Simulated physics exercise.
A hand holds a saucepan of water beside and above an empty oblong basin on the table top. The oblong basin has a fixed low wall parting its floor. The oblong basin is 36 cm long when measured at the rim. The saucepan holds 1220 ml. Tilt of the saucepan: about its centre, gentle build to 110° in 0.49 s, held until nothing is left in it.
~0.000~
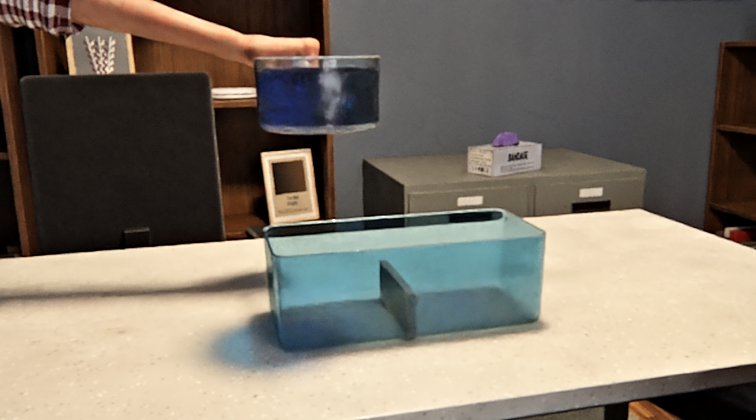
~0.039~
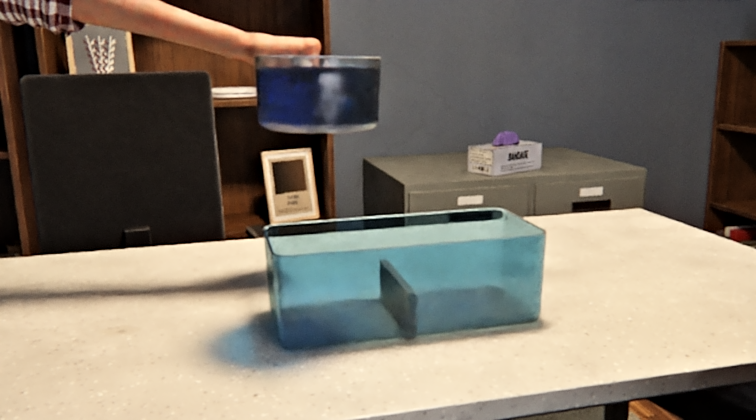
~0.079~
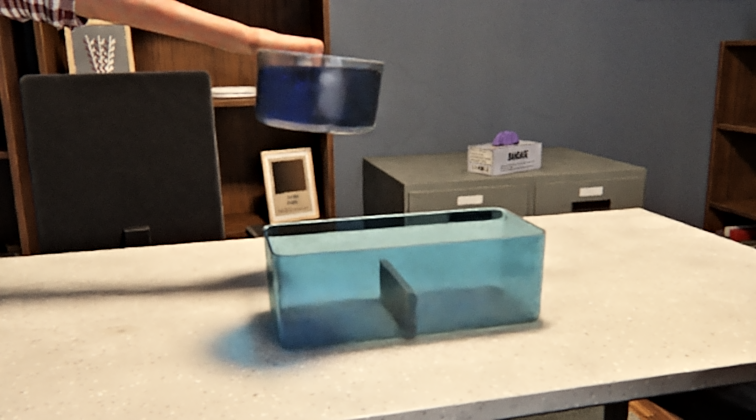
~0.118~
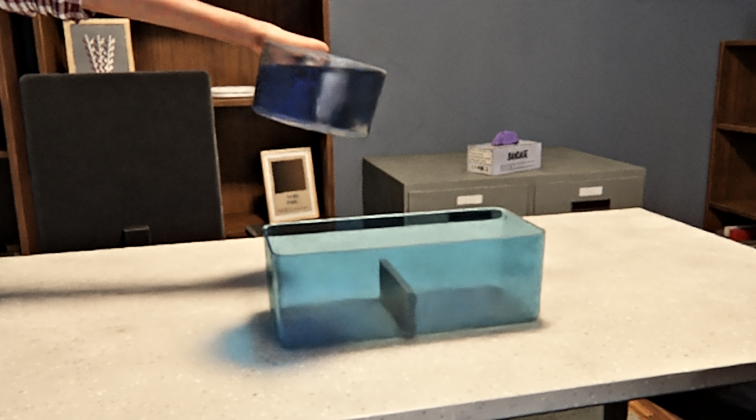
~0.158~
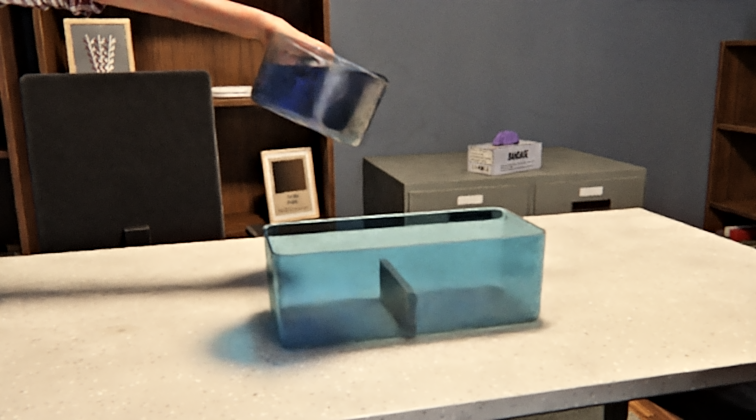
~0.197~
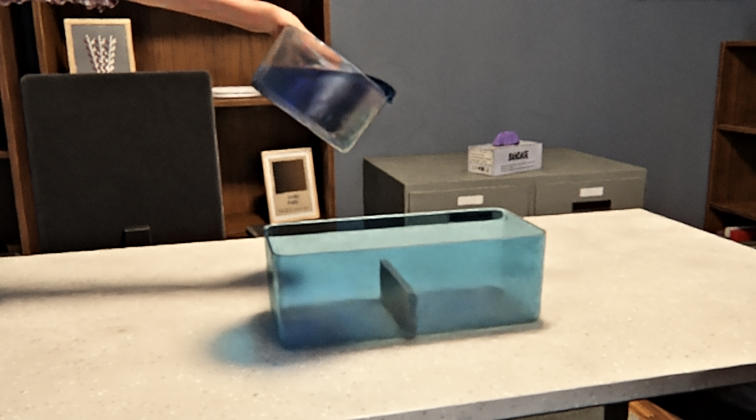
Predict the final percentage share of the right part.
Right part: About 67 %.
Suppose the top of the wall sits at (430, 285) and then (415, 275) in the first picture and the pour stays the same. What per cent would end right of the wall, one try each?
Roughly 35 per cent, then 45 per cent.
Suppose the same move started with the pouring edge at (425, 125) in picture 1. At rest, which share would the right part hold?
It would then come to around 85 percent.
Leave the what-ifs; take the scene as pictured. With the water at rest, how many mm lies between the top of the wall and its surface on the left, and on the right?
Left roughly 42 mm; right roughly 26 mm.
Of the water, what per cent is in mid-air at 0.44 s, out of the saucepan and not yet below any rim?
It comes to roughly 54 per cent.
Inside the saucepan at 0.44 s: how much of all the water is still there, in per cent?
About 24 per cent.
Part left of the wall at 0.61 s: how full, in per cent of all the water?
12 %.
After 0.44 s the tilt is 107° and 23 per cent is still to pour, 0 is left of the wall and 22 right of it.
After 0.61 s the tilt is 110° and 4 per cent is still to pour, 13 is left of the wall and 72 right of it.
After 0.79 s the tilt is 110° and 0 per cent is still to pour, 21 is left of the wall and 62 right of it.
After 0.99 s the tilt is 110° and 0 per cent is still to pour, 27 is left of the wall and 69 right of it.
In the end 29 per cent lies left of the wall, 67 right of it and 3 outside.
